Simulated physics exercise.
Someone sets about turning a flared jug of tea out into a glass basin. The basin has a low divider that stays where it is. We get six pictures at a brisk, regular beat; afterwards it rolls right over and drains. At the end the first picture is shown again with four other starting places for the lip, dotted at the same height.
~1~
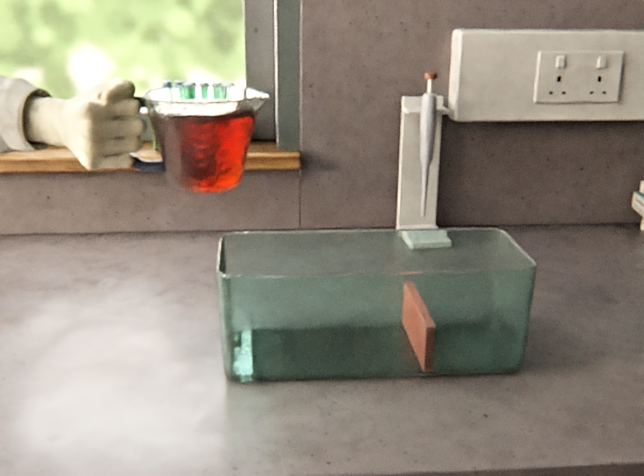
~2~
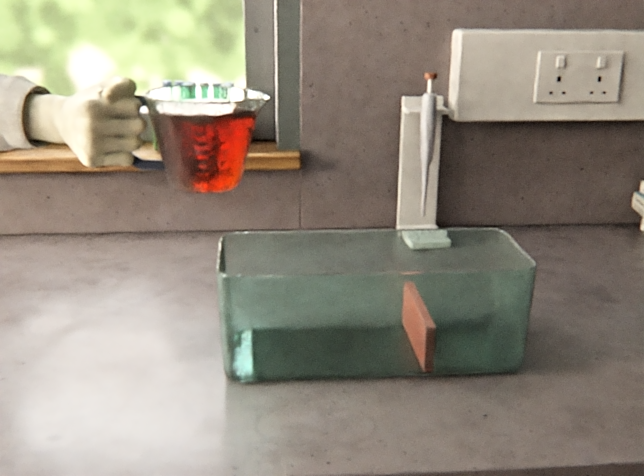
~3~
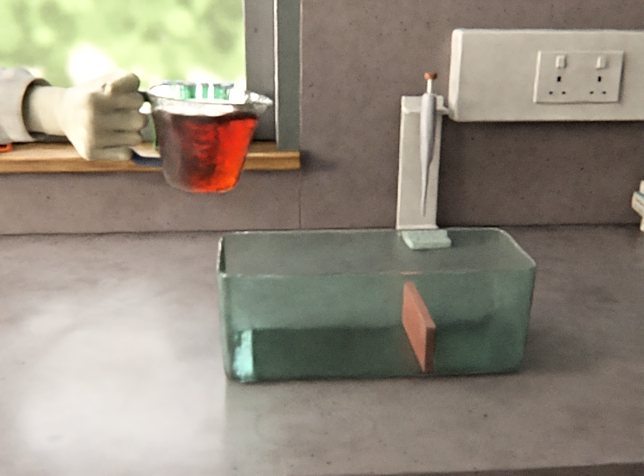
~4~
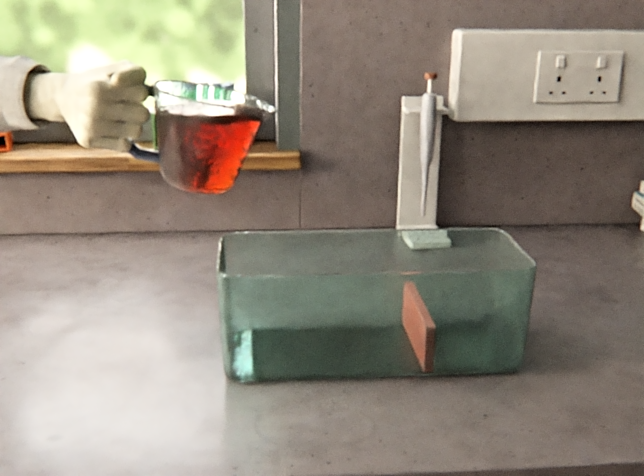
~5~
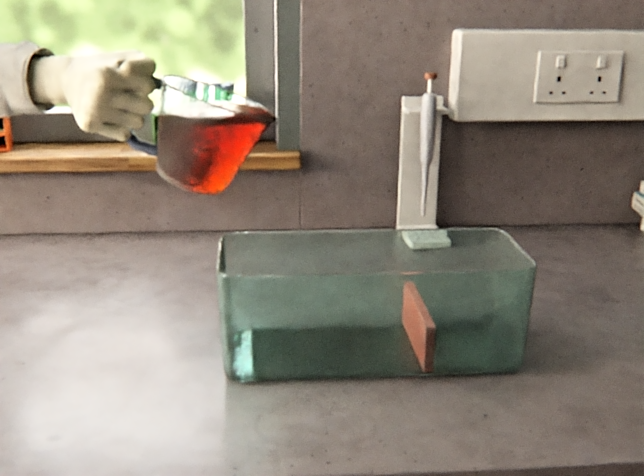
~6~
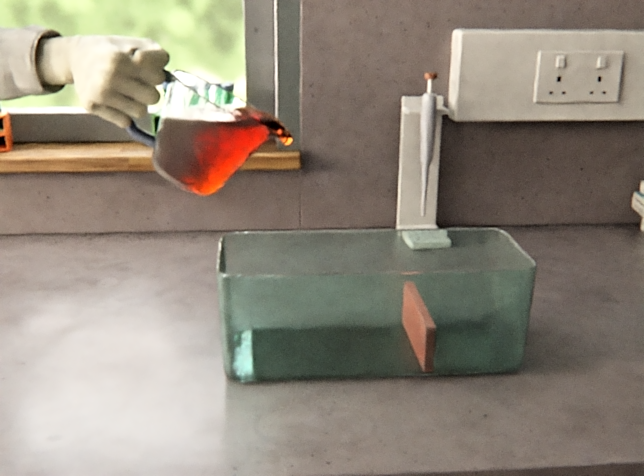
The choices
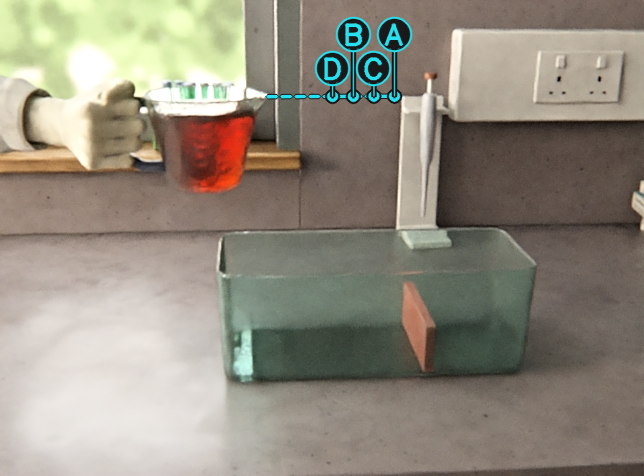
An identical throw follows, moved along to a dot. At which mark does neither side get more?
Dot C does it best.
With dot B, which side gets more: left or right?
More ends on the left.
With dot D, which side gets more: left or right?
The left side.
On the marked copy, A at (394, 96); B at (353, 96); C at (373, 96); D at (332, 96).
With A, about 19 % ends left of the wall and 80 % right of it.
With B, about 81 % ends left of the wall and 18 % right of it.
With C, about 47 % ends left of the wall and 52 % right of it.
With D, about 96 % ends left of the wall and 3 % right of it.
